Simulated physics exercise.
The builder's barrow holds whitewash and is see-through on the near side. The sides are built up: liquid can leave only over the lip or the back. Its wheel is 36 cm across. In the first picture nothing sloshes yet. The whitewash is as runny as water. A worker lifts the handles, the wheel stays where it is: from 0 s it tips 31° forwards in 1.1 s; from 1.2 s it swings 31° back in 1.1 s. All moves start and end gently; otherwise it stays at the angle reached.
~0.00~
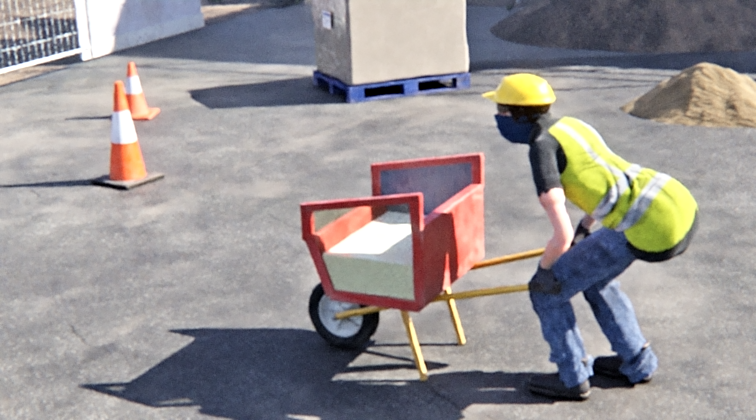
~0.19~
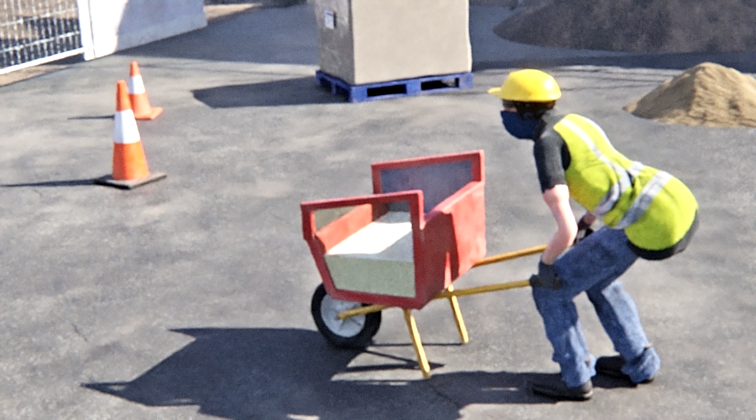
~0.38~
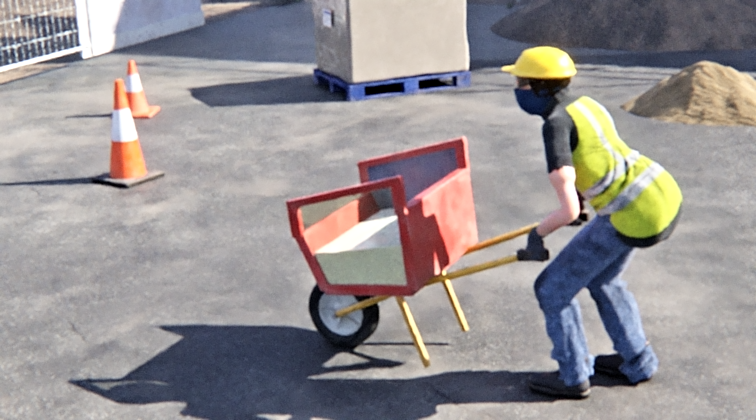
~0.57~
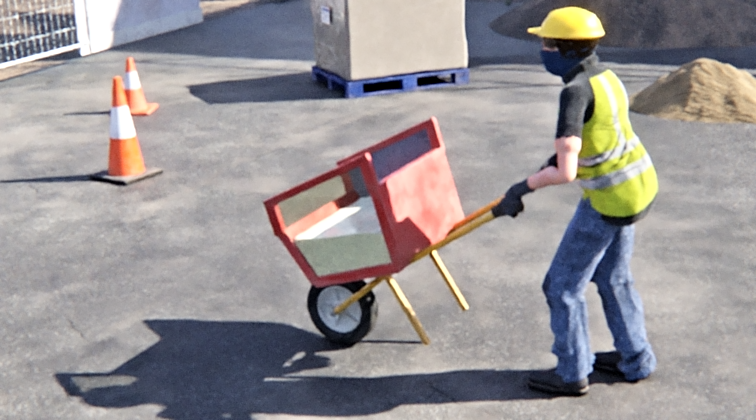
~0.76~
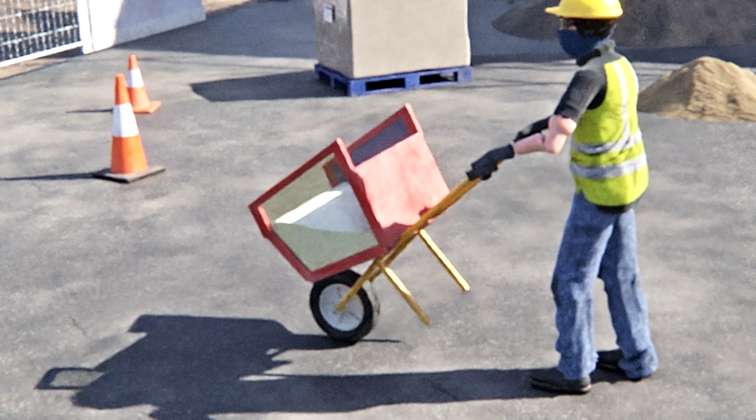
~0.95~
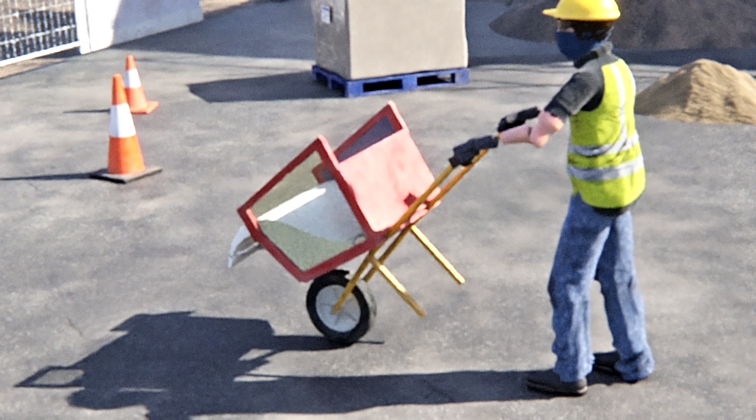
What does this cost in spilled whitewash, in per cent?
Roughly 47 per cent of the whitewash is lost.
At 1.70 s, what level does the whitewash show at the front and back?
About 16 cm in front and 2 cm behind.
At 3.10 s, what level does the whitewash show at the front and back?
About 6 cm in front and 12 cm behind.
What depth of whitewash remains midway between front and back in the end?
Roughly 8 cm.
After 1.70 s the barrow is at 18° forwards, the surface stands 2 cm at the back and 16 cm at the front; 46 per cent has gone, over the front.
After 2.40 s the surface stands 10 cm at the back and 5 cm at the front; 46 per cent has gone, over the front.
After 3.10 s the surface stands 13 cm at the back and 6 cm at the front; 47 per cent has gone, over the front.
After 5.18 s 47 per cent has gone, over the front, 21 of 45 litres.
